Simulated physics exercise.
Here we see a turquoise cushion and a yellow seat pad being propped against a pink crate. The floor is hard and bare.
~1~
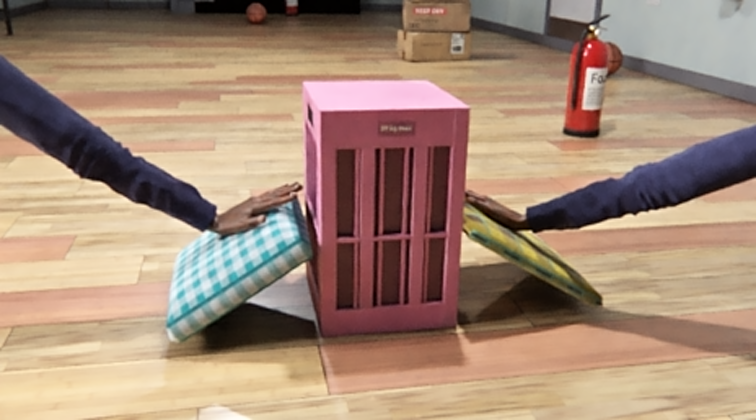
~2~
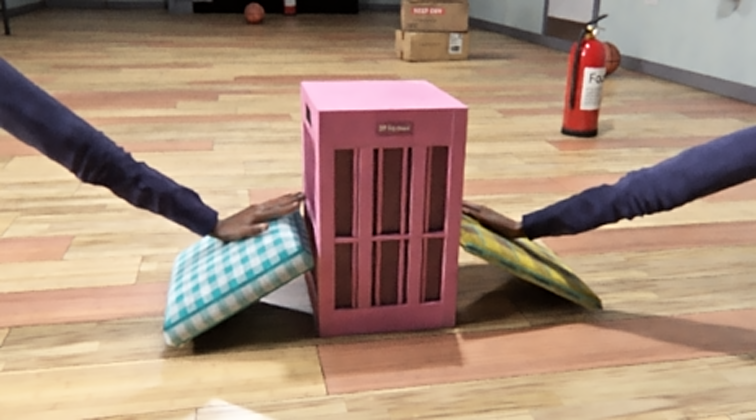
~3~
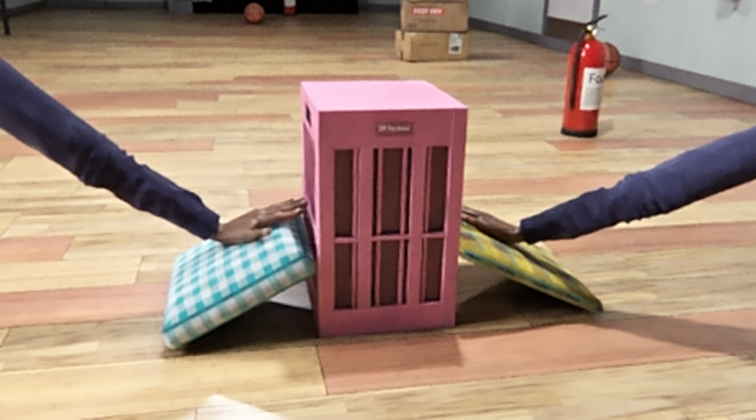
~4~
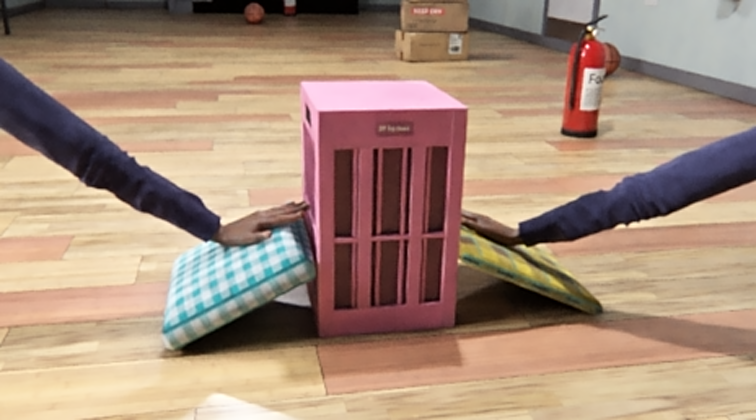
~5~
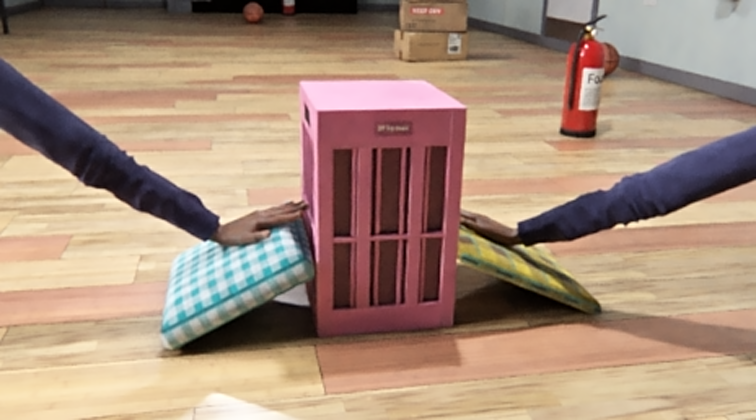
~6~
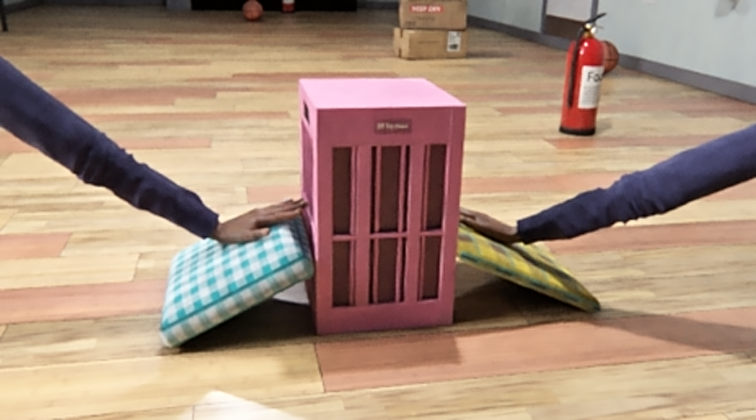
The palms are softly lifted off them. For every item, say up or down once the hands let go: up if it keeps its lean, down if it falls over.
Turquoise cushion: Down, yellow seat pad: Down.
Then, 0.20 s later than the last view, cushion flat on the floor near (232, 278); seat pad slipping down near (509, 266).
Then, 0.32 s later than the last view, cushion flat on the floor near (233, 286); seat pad flat on the floor near (509, 274).
Then, 0.70 s later than the last view, cushion flat on the floor near (233, 287); seat pad flat on the floor near (509, 278).
Finally, cushion flat on the floor near (233, 287); seat pad flat on the floor near (509, 278). The turquoise cushion slumps to the floor and the yellow seat pad slides down flat.
